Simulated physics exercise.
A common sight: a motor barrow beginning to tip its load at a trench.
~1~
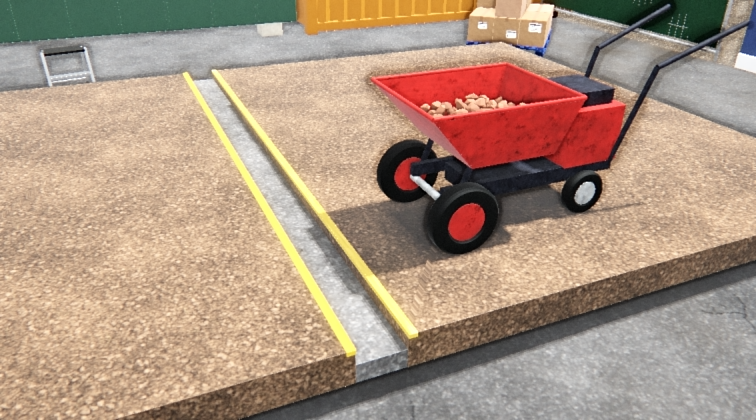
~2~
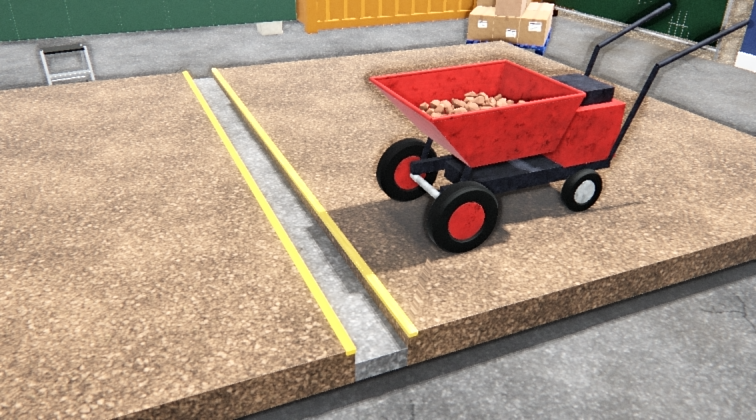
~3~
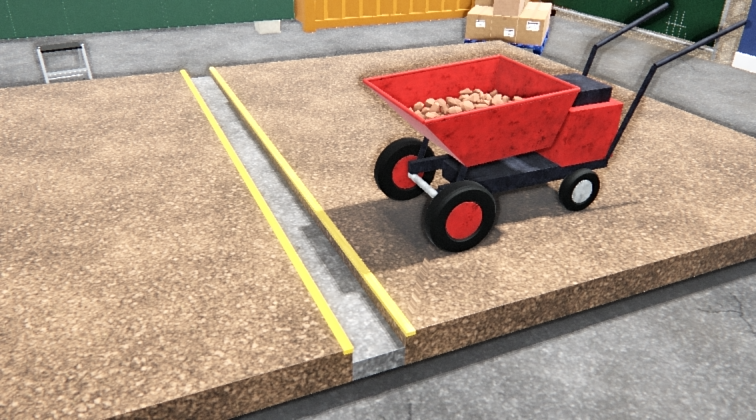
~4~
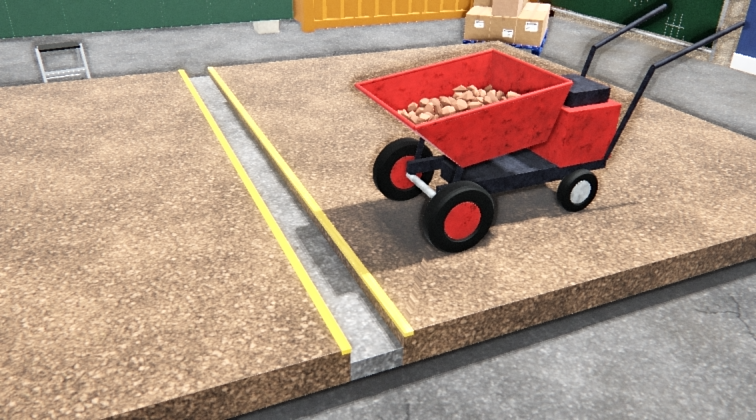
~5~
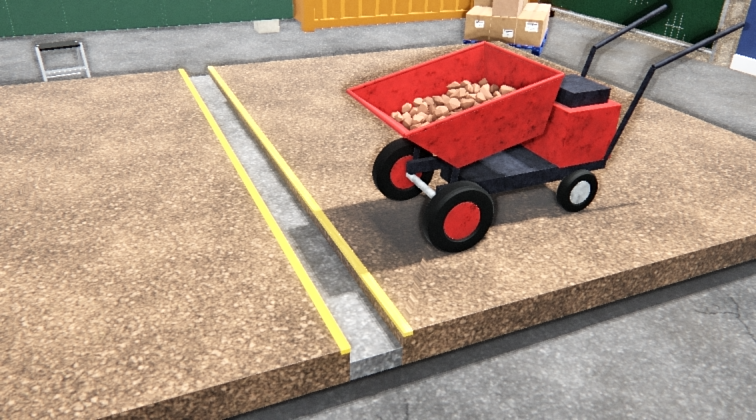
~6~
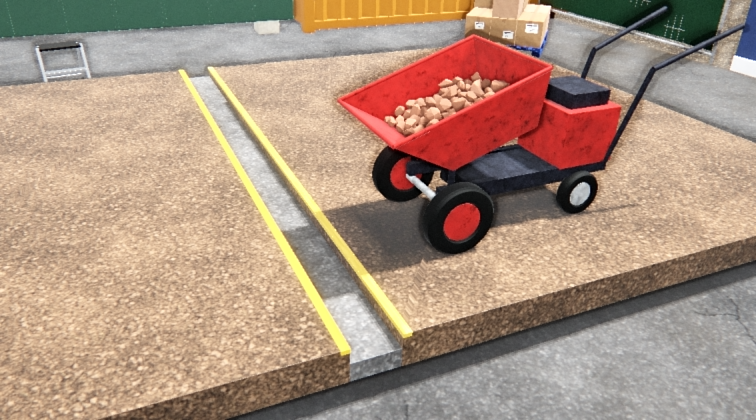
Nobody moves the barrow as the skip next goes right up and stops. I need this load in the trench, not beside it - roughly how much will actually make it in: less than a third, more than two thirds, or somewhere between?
Amount in: A third to two thirds.
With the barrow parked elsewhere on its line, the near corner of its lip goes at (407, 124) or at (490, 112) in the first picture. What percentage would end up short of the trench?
In order: 0 % and 20 %.
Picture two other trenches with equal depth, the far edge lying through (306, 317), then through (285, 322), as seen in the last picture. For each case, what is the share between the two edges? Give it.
Respectively, 70 % and 80 %.
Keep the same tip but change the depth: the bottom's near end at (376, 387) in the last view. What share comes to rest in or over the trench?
About 90 per cent.
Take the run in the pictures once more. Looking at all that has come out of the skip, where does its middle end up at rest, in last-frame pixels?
I'd place the middle at about (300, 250).
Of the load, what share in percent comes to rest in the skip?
Result: Close to 30 per cent.
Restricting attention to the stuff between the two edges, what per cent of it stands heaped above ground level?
Share: Around 25 %.
Just after the last frame, skip tipped steeply; every one in the skip.
A moment on, skip tipped right over; roughly two thirds in the skip; roughly a third in or heaped over the trench; about a tenth beyond it.
Further on, skip tipped right over; roughly a third in the skip; roughly half in or heaped over the trench; roughly a quarter beyond it.
When it is over, skip tipped right over; roughly a third in the skip; roughly half in or heaped over the trench; roughly a quarter beyond it.
